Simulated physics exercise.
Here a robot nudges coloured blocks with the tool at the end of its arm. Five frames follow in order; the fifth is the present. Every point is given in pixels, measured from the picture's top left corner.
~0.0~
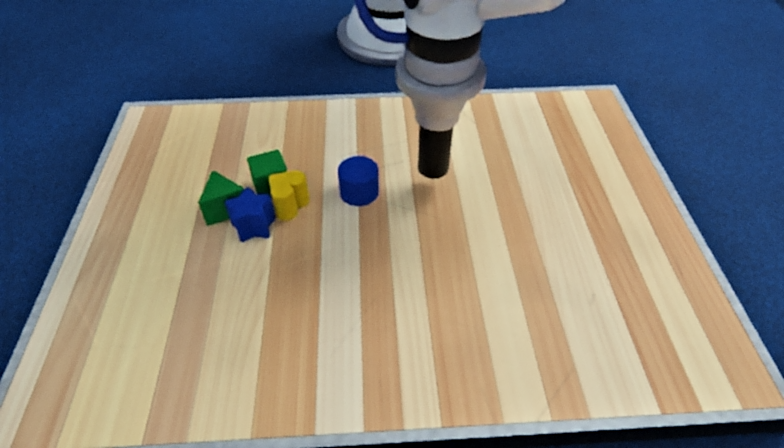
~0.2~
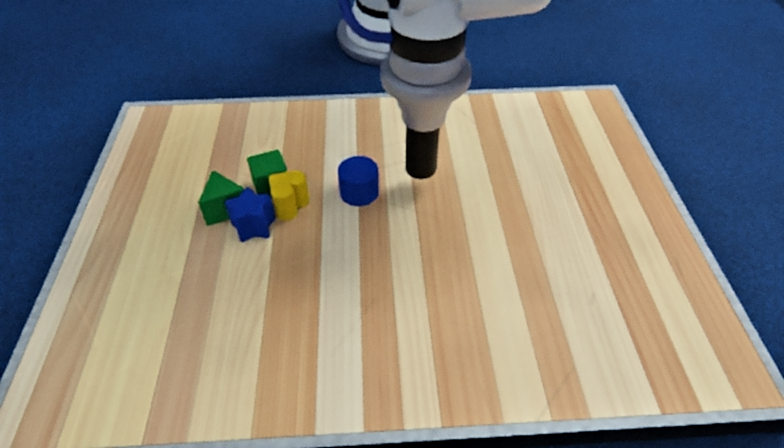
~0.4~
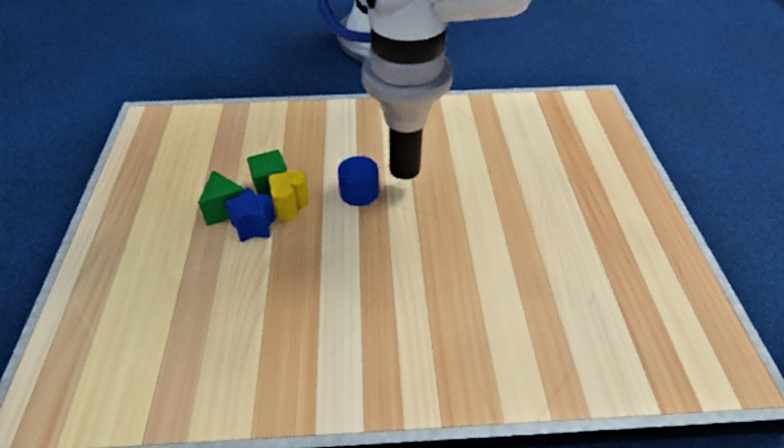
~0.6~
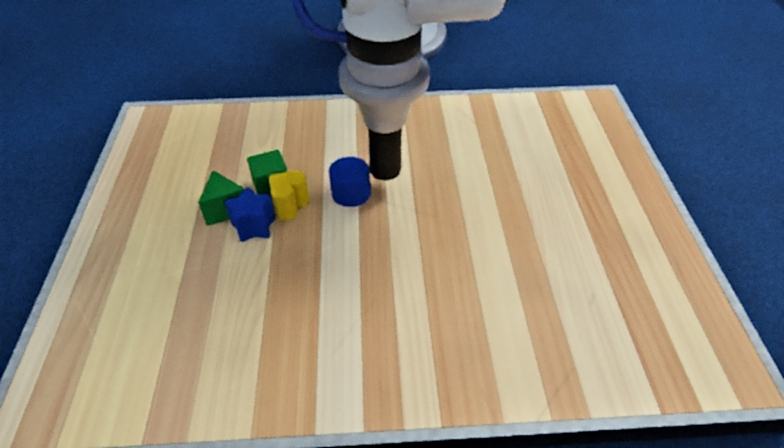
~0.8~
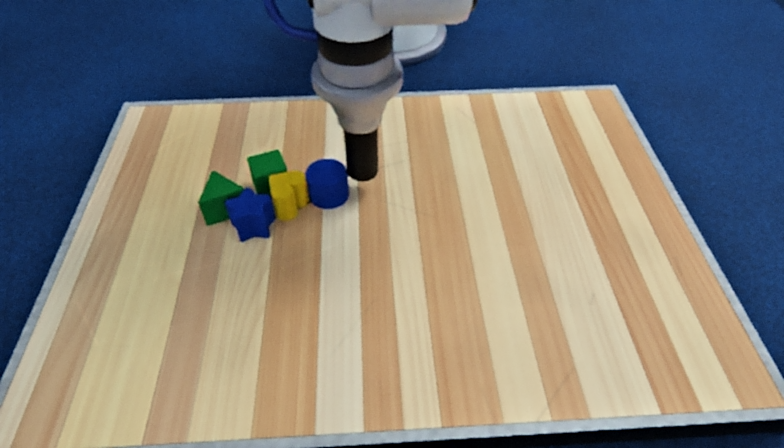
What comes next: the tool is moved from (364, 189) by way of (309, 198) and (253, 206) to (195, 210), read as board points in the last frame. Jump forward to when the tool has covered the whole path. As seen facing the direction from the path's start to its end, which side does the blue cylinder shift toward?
It gets pushed right.
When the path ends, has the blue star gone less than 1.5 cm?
The answer is no.
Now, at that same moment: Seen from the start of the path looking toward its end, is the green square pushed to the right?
Yes, I think so.
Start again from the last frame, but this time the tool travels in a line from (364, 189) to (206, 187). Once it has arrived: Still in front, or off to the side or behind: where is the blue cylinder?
The tool pushes it to the end.
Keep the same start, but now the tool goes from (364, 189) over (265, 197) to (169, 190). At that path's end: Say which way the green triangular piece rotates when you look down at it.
Overhead view: Anti-clockwise.
The first path, step by step. One third of the way, tool (306, 181); green triangular piece (204, 187), turned 30° clockwise; blue star (232, 217), turned 25° anticlockwise; green square (242, 154), turned 35° clockwise; yellow heart-shaped block (240, 191), turned 80° anticlockwise; blue cylinder (268, 173).
Two thirds of the way, tool (247, 189); green triangular piece (166, 196), turned 65° clockwise; blue star (225, 224), turned 50° anticlockwise; green square (223, 151), turned 110° clockwise; yellow heart-shaped block (205, 203), turned 115° anticlockwise; blue cylinder (211, 177).
At the end, tool (189, 193); green triangular piece (142, 191); blue star (224, 225), turned 55° anticlockwise; green square (220, 151), turned 125° clockwise; yellow heart-shaped block (191, 207), turned 145° anticlockwise; blue cylinder (168, 167).
